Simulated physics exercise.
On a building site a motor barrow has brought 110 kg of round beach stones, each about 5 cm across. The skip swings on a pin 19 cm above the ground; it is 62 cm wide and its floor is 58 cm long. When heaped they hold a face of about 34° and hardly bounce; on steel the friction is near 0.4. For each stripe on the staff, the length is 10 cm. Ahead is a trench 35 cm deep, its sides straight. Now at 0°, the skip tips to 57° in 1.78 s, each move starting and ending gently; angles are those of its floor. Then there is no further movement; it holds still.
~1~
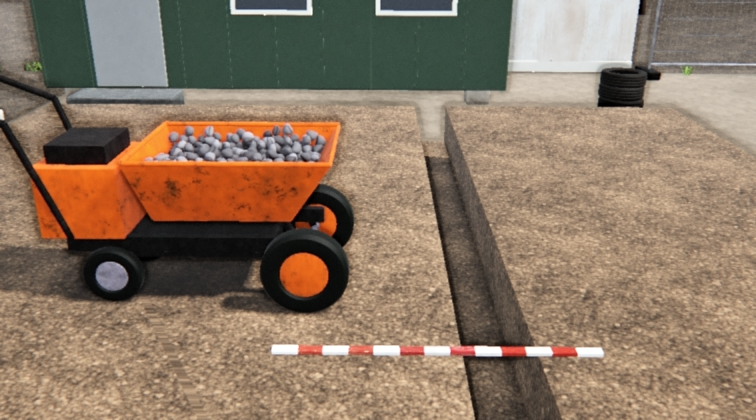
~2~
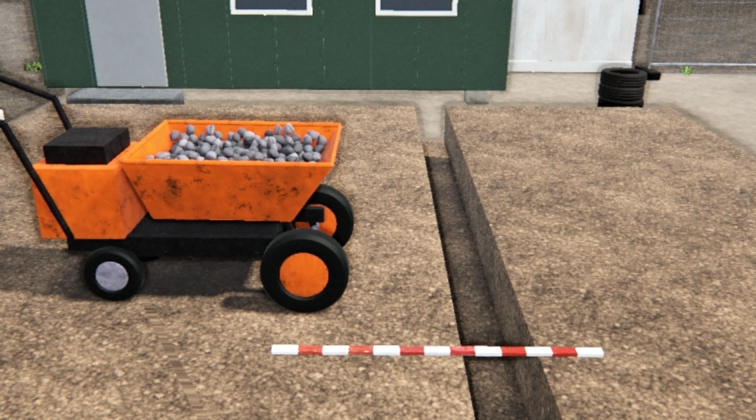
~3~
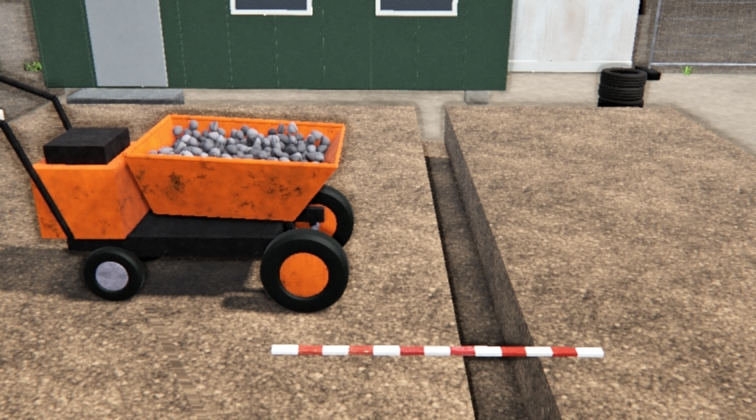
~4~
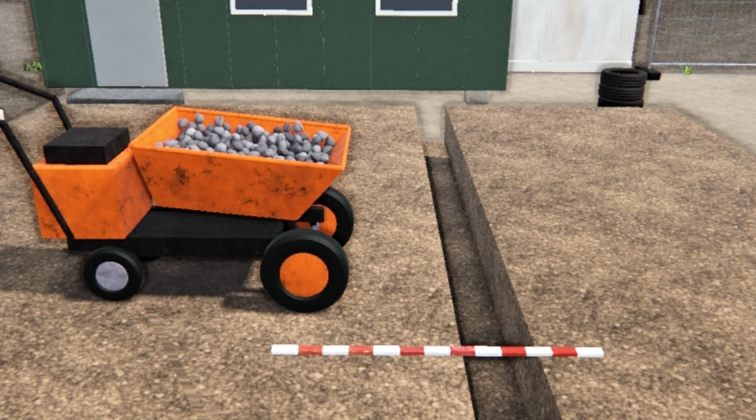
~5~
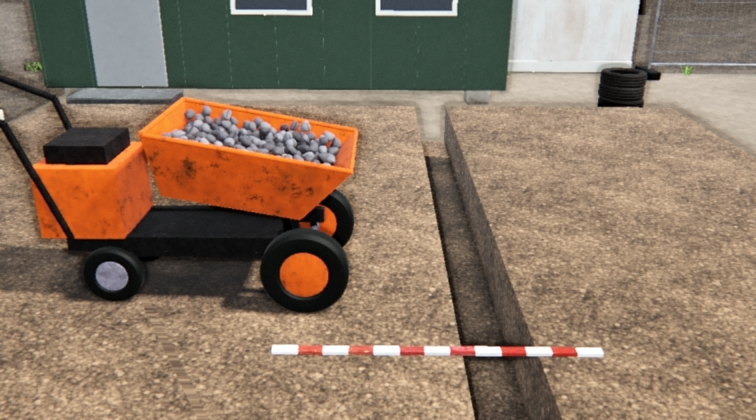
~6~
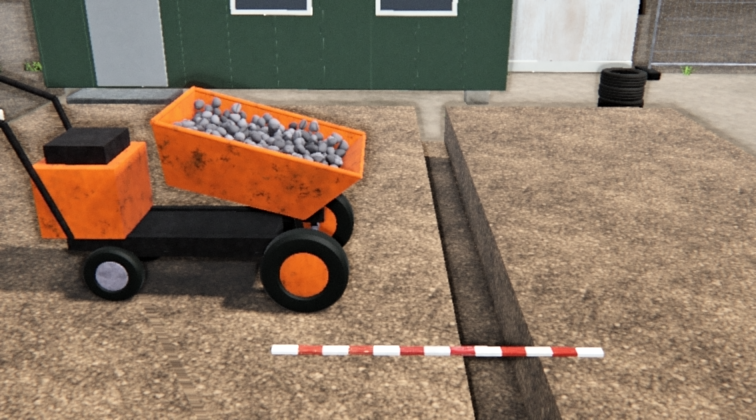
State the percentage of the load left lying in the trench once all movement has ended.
The share left there is about 48 per cent.
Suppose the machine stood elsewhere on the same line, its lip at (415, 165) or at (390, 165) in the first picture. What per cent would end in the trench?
Near 35 and near 50 percent.
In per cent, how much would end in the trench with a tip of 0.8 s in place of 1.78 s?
It would be near 55 percent.
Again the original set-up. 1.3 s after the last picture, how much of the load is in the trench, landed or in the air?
Close to 10 per cent at that time.
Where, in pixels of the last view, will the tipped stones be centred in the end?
Middle at around (469, 332), I'd say.
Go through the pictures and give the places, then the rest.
In the first picture, the skip is at 0°, its lip at (330, 165); the top of the load is at (248, 134).
In the second picture, the skip is at 1°, its lip at (331, 166); the top of the load is at (249, 133).
In the third picture, the skip is at 3°, its lip at (336, 167); the top of the load is at (237, 130).
In the fourth picture, the skip is at 6°, its lip at (343, 169); the top of the load is at (230, 127).
In the fifth picture, the skip is at 10°, its lip at (351, 172); the top of the load is at (205, 120).
In the sixth picture, lip at (361, 177), floor tilted 15°, highest stones at (210, 113).
Then, 0.7 s after the last picture the floor is at 48°, 100 % in the skip; the foremost stones are at (403, 194).
Then, 1.3 s after the last picture the floor is at 57°, 78 % in the skip, 12 % short of the trench, 10 % in the trench; the foremost stones are at (495, 336).
Then, 1.6 s after the last picture the floor is at 57°, 57 % in the skip, 13 % short of the trench, 30 % in the trench; the foremost stones are at (500, 325).
Then, 3.6 s after the last picture the floor is at 57°, 36 % in the skip, 16 % short of the trench, 48 % in the trench; the foremost stones are at (503, 336).
